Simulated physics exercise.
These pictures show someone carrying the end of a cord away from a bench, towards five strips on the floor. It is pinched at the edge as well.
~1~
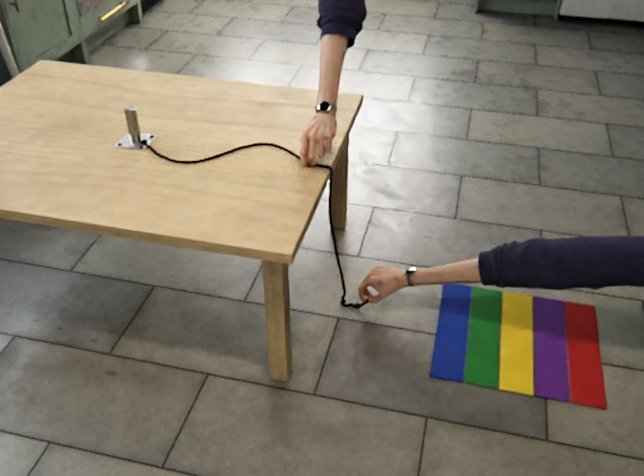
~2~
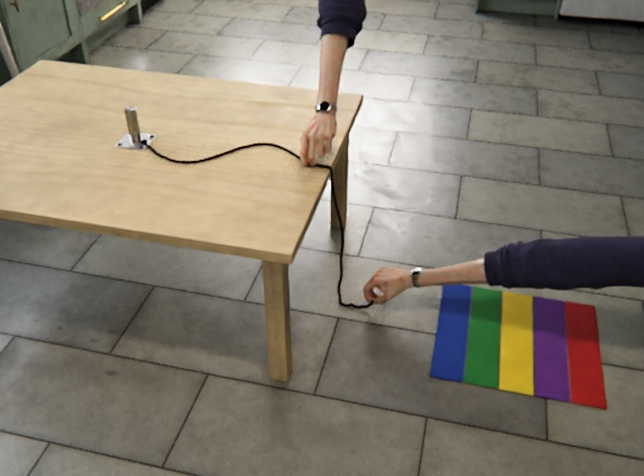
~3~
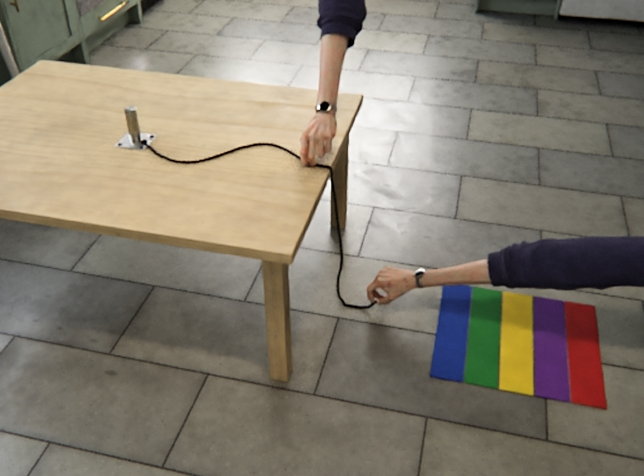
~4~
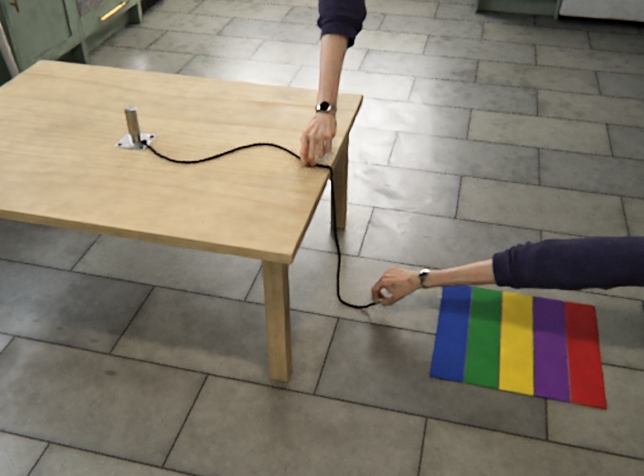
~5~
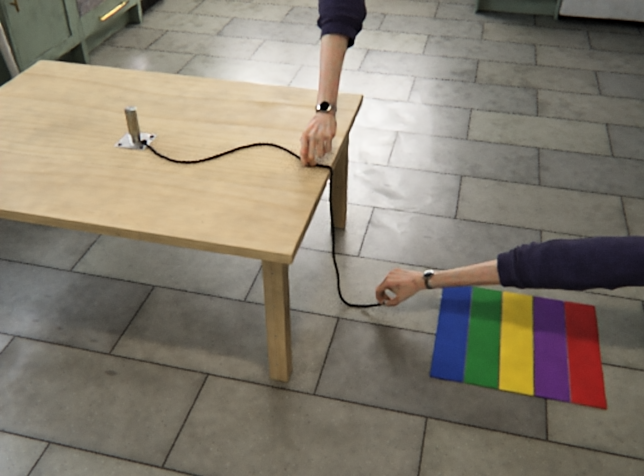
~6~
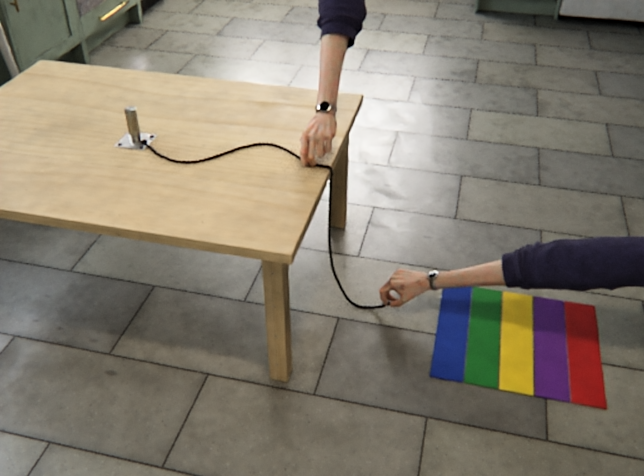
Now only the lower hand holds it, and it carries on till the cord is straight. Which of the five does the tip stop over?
Over yellow.
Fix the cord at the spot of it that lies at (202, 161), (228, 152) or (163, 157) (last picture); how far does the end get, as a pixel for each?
Try by try, around (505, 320), (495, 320) and (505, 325).
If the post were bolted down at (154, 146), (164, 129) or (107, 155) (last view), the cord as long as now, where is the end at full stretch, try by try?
In that order: (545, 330), (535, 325) and (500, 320).
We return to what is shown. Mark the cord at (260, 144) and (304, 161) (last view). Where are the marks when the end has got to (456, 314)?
About (280, 162), and the other about (332, 175).
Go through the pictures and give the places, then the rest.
The first frame shows end (367, 300); blue (448, 360); green (482, 366); yellow (516, 372); purple (551, 379); red (587, 385).
The second frame shows end (373, 300); cord through (160, 155) (219, 155) (284, 149) (332, 181) (343, 236) (339, 288).
The third frame shows end (376, 301).
The fourth frame shows end (380, 302); cord through (160, 155) (219, 155) (284, 149) (332, 181) (336, 236) (338, 288).
The fifth frame shows end (385, 302).
The sixth frame shows end (389, 303); cord through (160, 155) (219, 155) (284, 149) (331, 180) (329, 235) (341, 288).
A little later, end near (456, 314); over blue.
Next, end near (497, 321); over green.
When it is tight, end near (520, 325); over yellow. The end stops over the yellow strip.
